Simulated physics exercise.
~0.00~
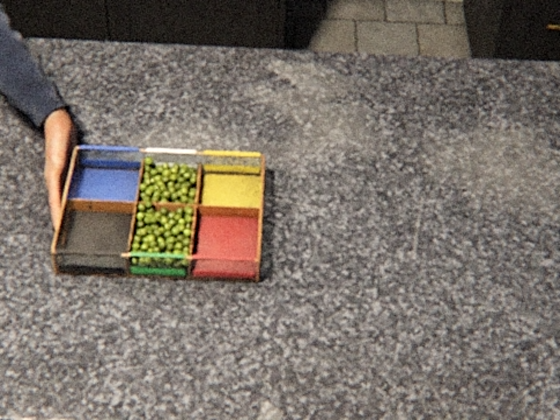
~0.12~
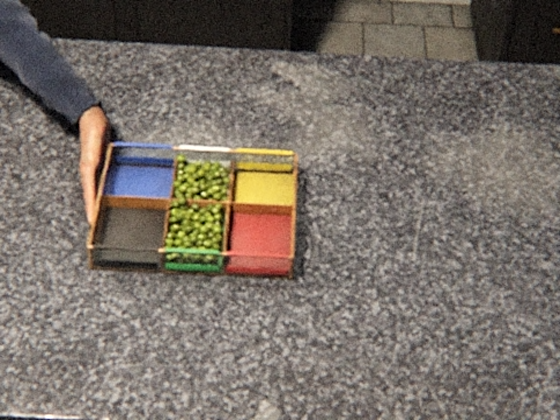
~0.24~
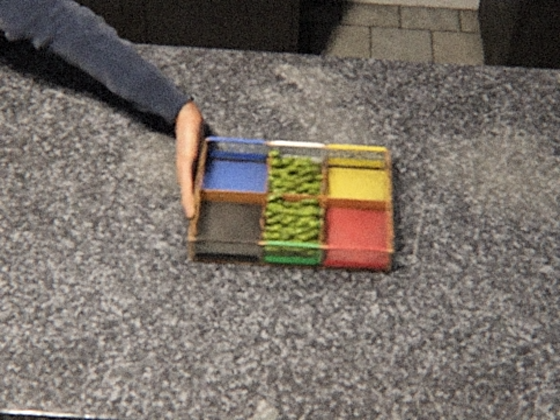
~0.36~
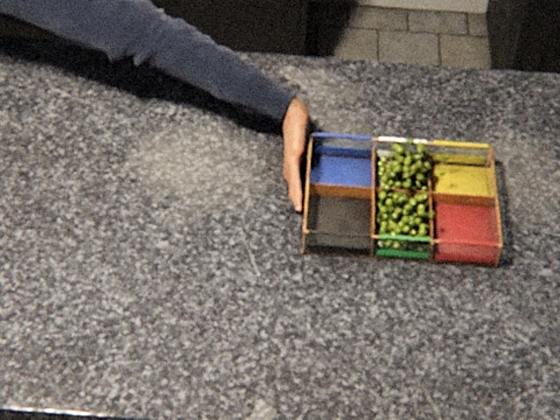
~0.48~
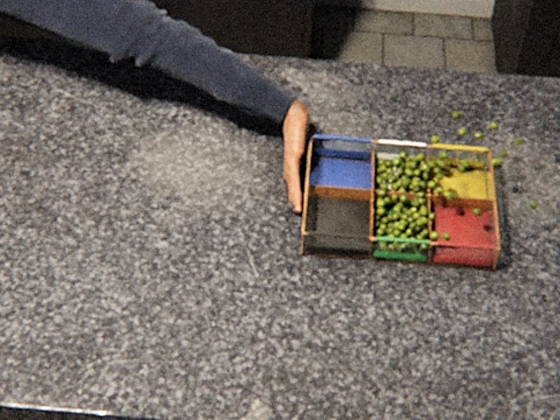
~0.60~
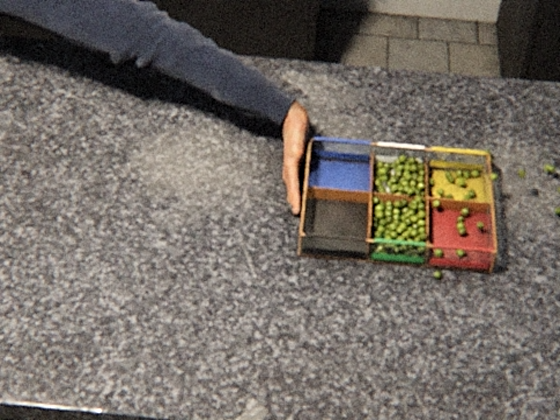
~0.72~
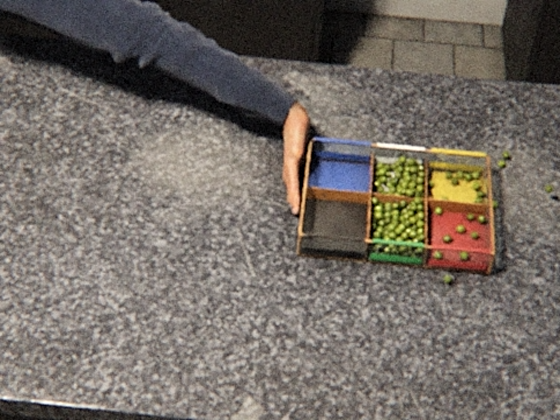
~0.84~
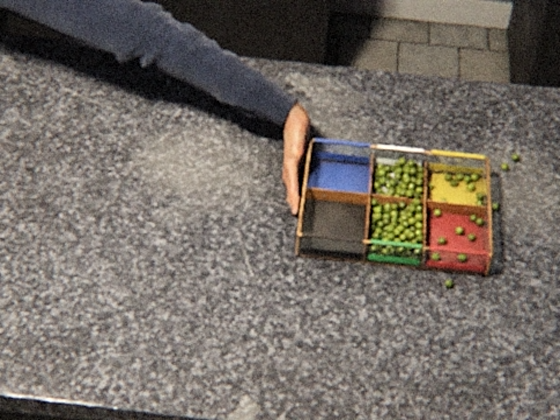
A hand slid a divided tray of small green olives to the right across a speckled counter and stopped abruptly, sending some olives over into the yellow and red sections and a few onto the counter, while most stayed in the middle.
